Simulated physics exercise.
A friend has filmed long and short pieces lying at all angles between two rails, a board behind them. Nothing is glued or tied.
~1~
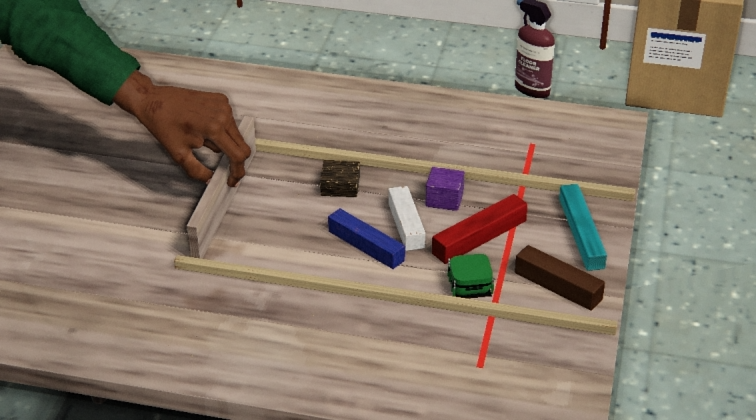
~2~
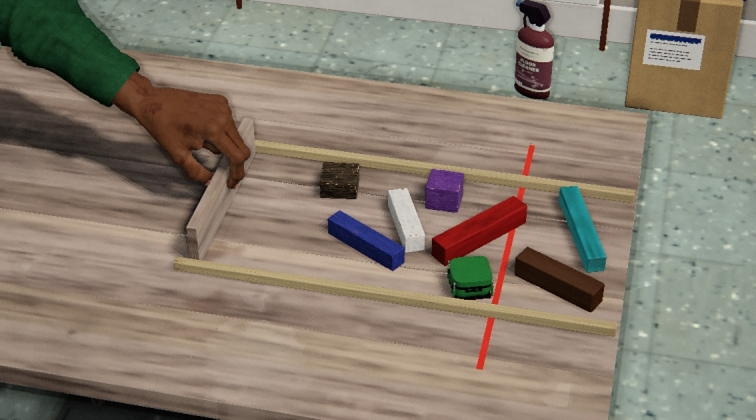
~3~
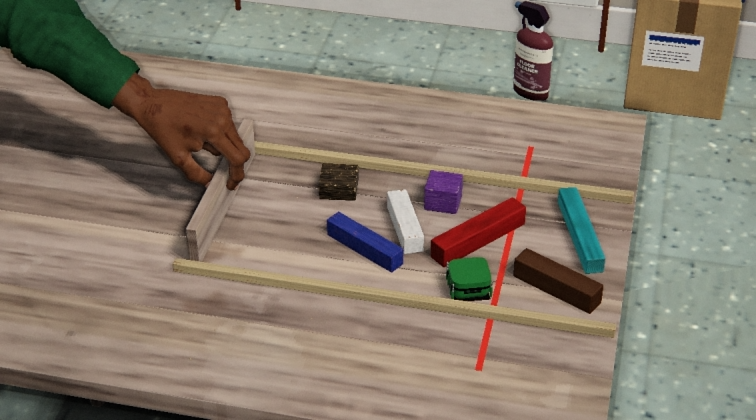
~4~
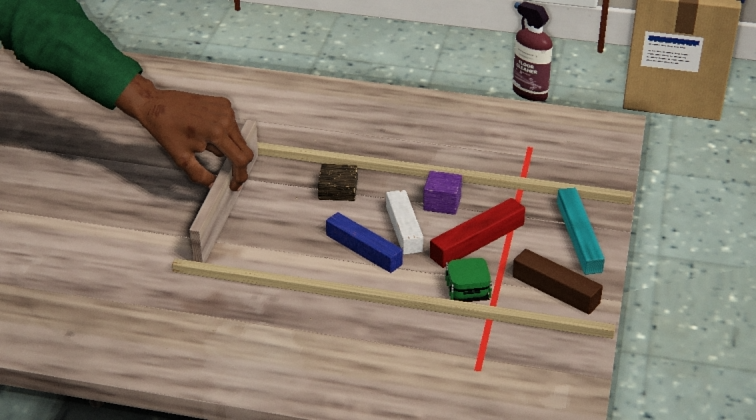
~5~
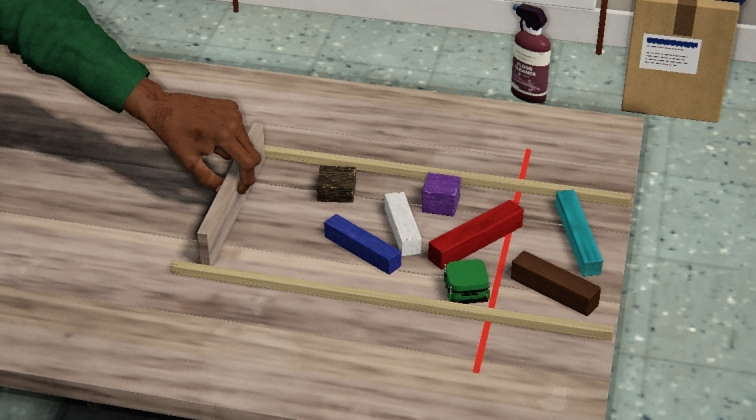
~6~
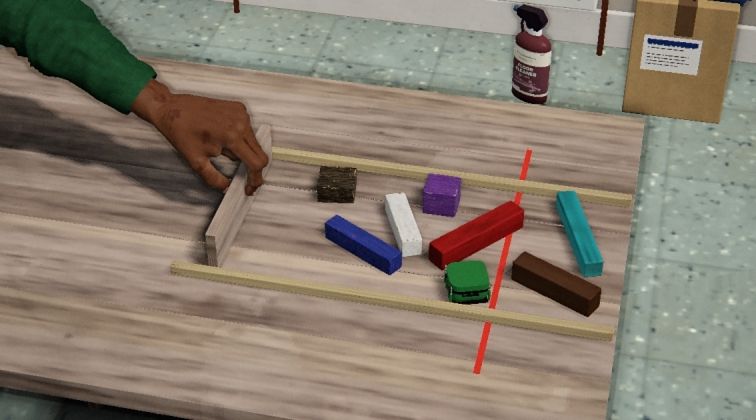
A hand holding a wooden board upright, then sliding it slightly right between two rails, the scattered coloured blocks staying still.
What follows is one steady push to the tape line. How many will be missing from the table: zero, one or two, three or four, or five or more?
Here the number that fall off is zero.
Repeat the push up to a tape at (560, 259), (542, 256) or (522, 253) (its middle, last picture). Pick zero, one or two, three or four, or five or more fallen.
The falls would be one or two; 1 or 2; none at all.
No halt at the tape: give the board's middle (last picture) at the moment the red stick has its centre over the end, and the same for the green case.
Near (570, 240) and (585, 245).
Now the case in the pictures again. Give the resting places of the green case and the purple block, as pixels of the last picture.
First (531, 301), then (570, 200).
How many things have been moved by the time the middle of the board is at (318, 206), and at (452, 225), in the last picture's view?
The counts are 1 and 6.
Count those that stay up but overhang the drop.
Overhanging: 1.
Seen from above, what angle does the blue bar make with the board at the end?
Roughly 0° out of line.
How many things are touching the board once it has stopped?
2 of them.
A little later, none off yet; turquoise stick at rest near (579, 233); brown stick at rest near (556, 284); green case at rest near (467, 283).
Next, none off yet; turquoise stick at rest near (579, 233); brown stick at rest near (556, 284); green case at rest near (469, 285).
When it is over, the number that fall off is zero.
